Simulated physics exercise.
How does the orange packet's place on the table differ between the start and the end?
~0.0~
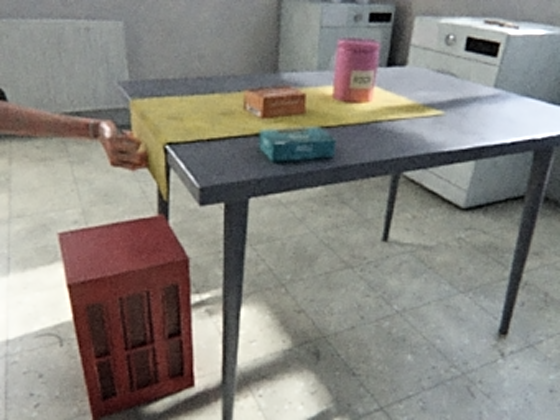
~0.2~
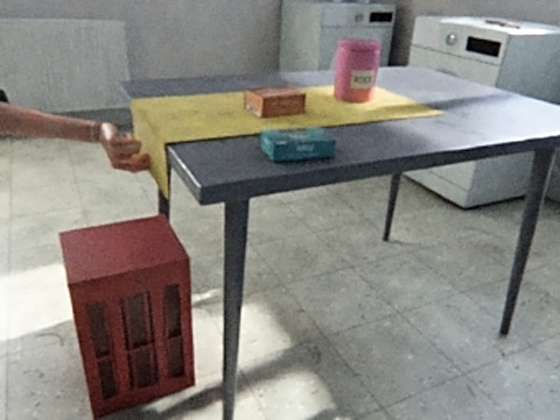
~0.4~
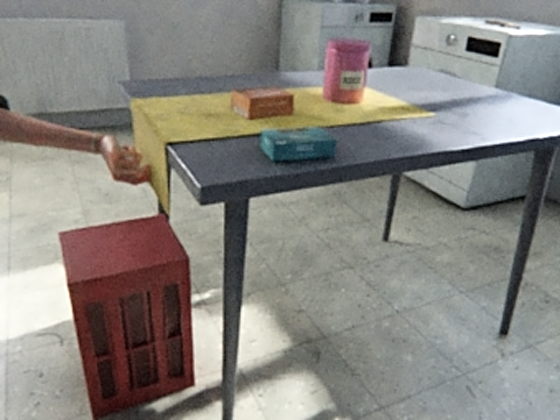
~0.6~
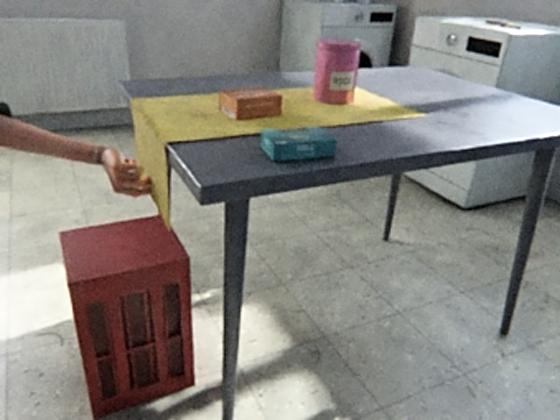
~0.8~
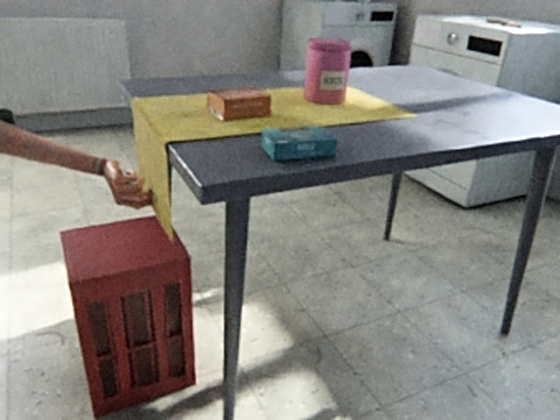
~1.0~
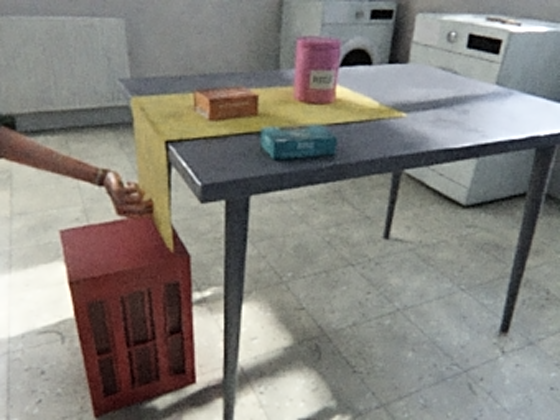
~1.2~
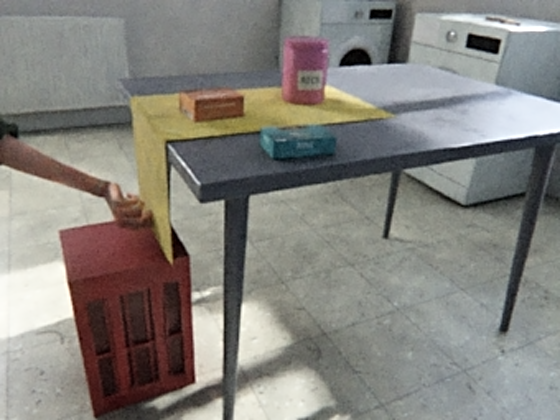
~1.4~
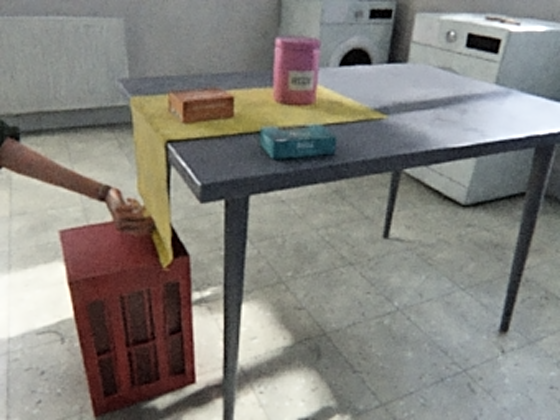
The orange packet ends up farther left, nearer the end of the table where the hand pulls the cloth, and it is still on the table.
